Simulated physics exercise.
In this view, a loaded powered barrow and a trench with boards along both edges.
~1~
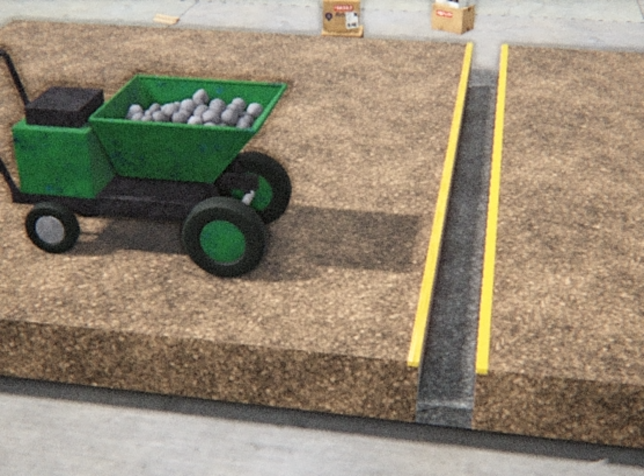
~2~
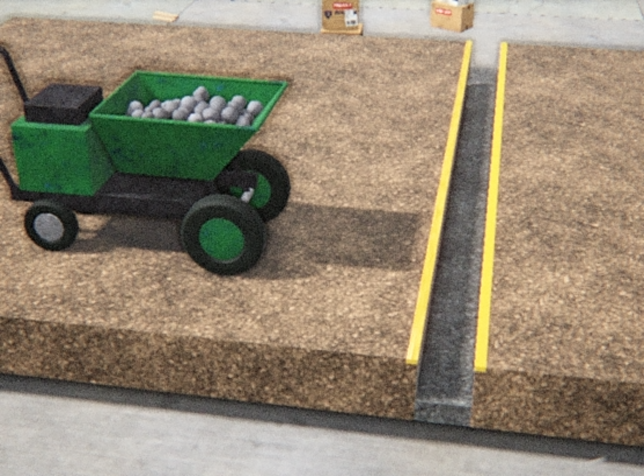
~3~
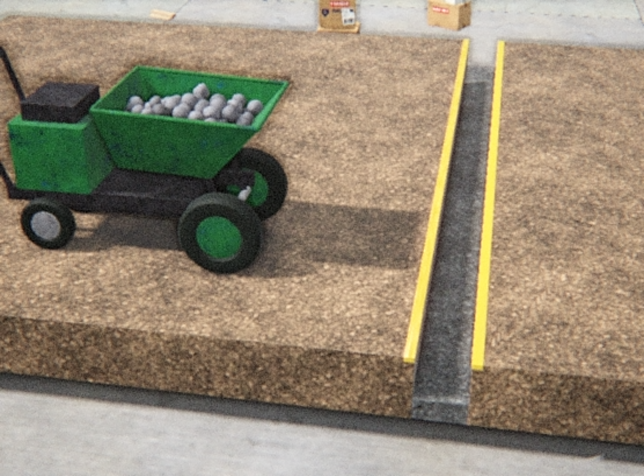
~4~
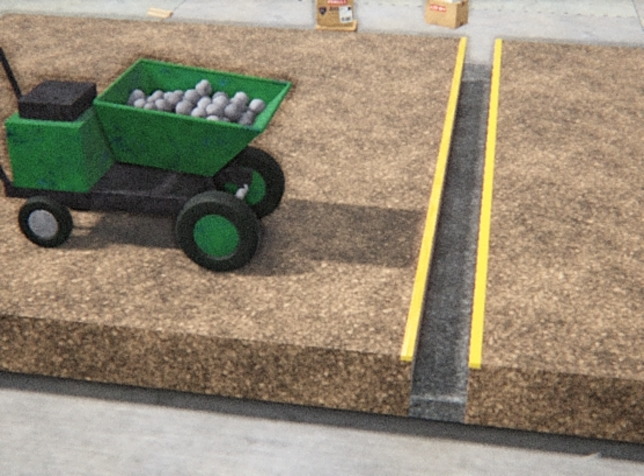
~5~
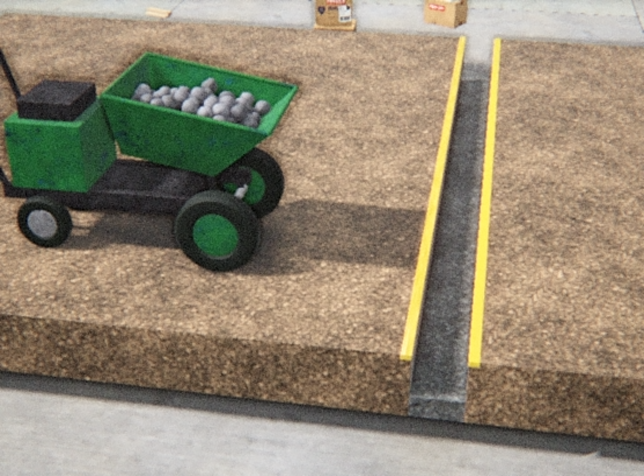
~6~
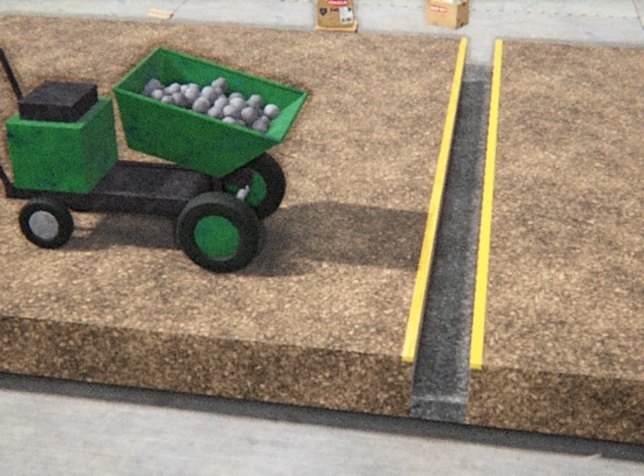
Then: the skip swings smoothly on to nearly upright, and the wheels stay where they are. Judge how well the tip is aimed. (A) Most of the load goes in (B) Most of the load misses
Most of the load misses (B).
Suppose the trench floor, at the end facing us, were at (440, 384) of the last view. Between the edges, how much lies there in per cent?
I'd put it at about 30 in a hundred.
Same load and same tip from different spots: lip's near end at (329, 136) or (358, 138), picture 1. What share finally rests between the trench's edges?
Near 90 % and 60 %.
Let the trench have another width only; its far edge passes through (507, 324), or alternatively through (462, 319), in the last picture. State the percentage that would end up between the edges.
The first try gives 30 percent, then the second gives 30 percent.
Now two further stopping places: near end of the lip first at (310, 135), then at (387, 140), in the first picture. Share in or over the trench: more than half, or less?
The first try ends with the greater portion between the edges, the second with the lesser portion.
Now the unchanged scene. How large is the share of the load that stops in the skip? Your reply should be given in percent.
Roughly 0 per cent.
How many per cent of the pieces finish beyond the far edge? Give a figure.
Roughly 0 per cent of the load.
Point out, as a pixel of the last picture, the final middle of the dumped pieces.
Near (397, 249).
Soon, skip tipped well over; all in the skip.
A while on, skip tipped steeply; most in the skip; a small part short of the trench; a stray few falling.
Towards the end, skip tipped right over; a small part in the skip; about two thirds short of the trench; about a quarter in or heaped over the trench.
Finally, skip tipped right over; about two thirds short of the trench; about a quarter in or heaped over the trench; none beyond it.
